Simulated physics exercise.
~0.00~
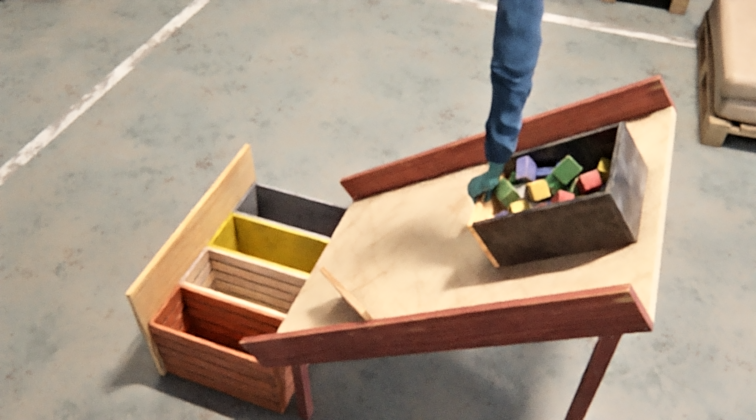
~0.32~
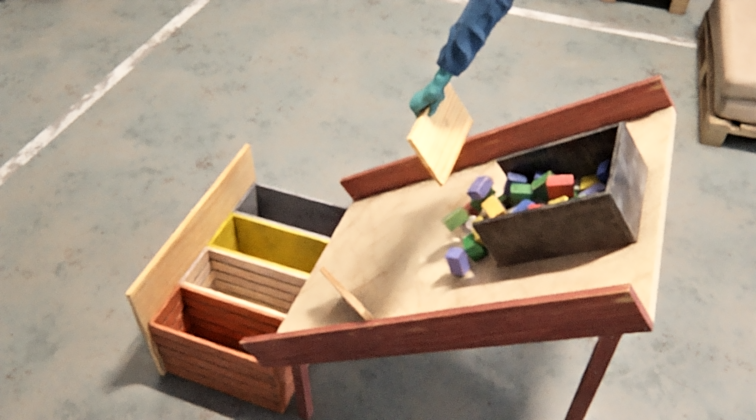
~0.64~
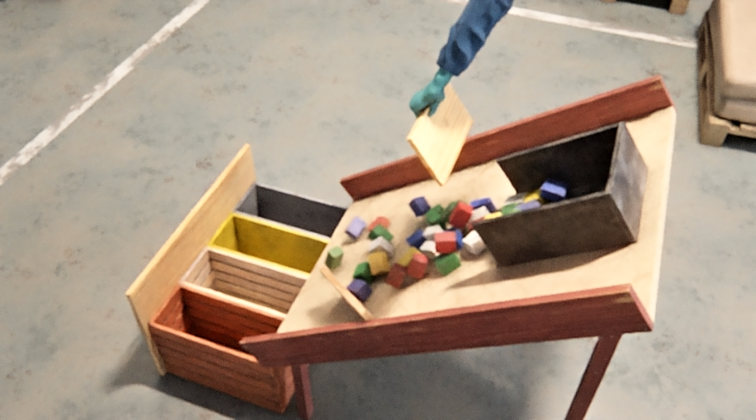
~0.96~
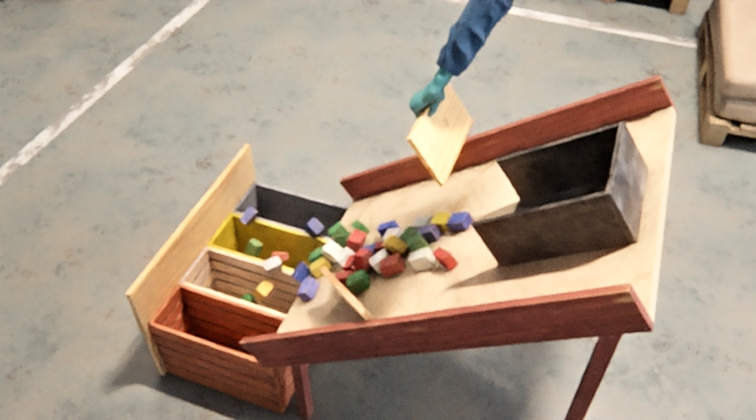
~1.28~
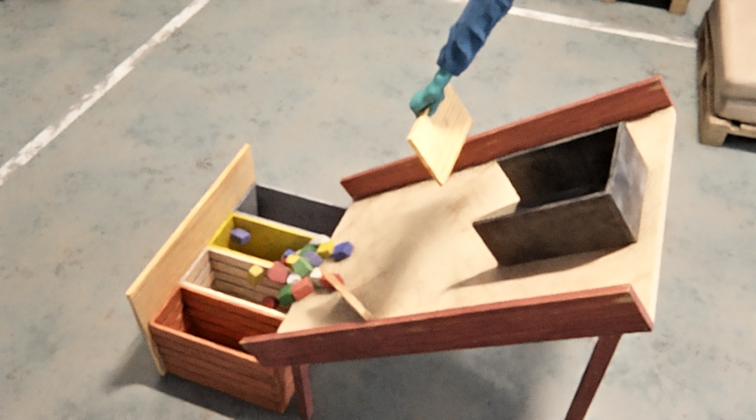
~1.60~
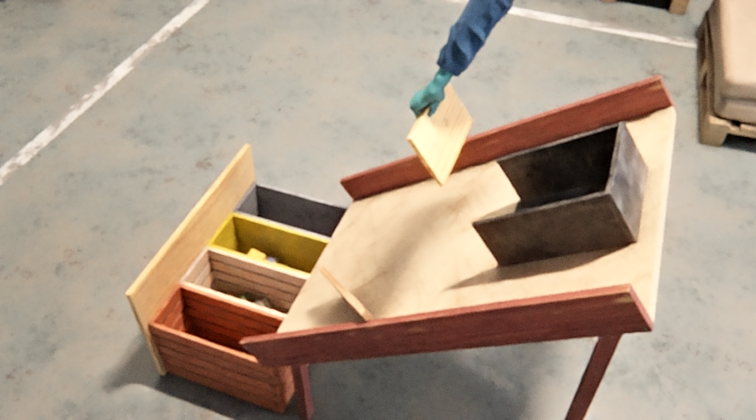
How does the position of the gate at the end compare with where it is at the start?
At the start the gate is at the open left side of the black pen, in front of the toy bricks. At the end it is farther up and to the left, held clear of the pen by the gloved hand.
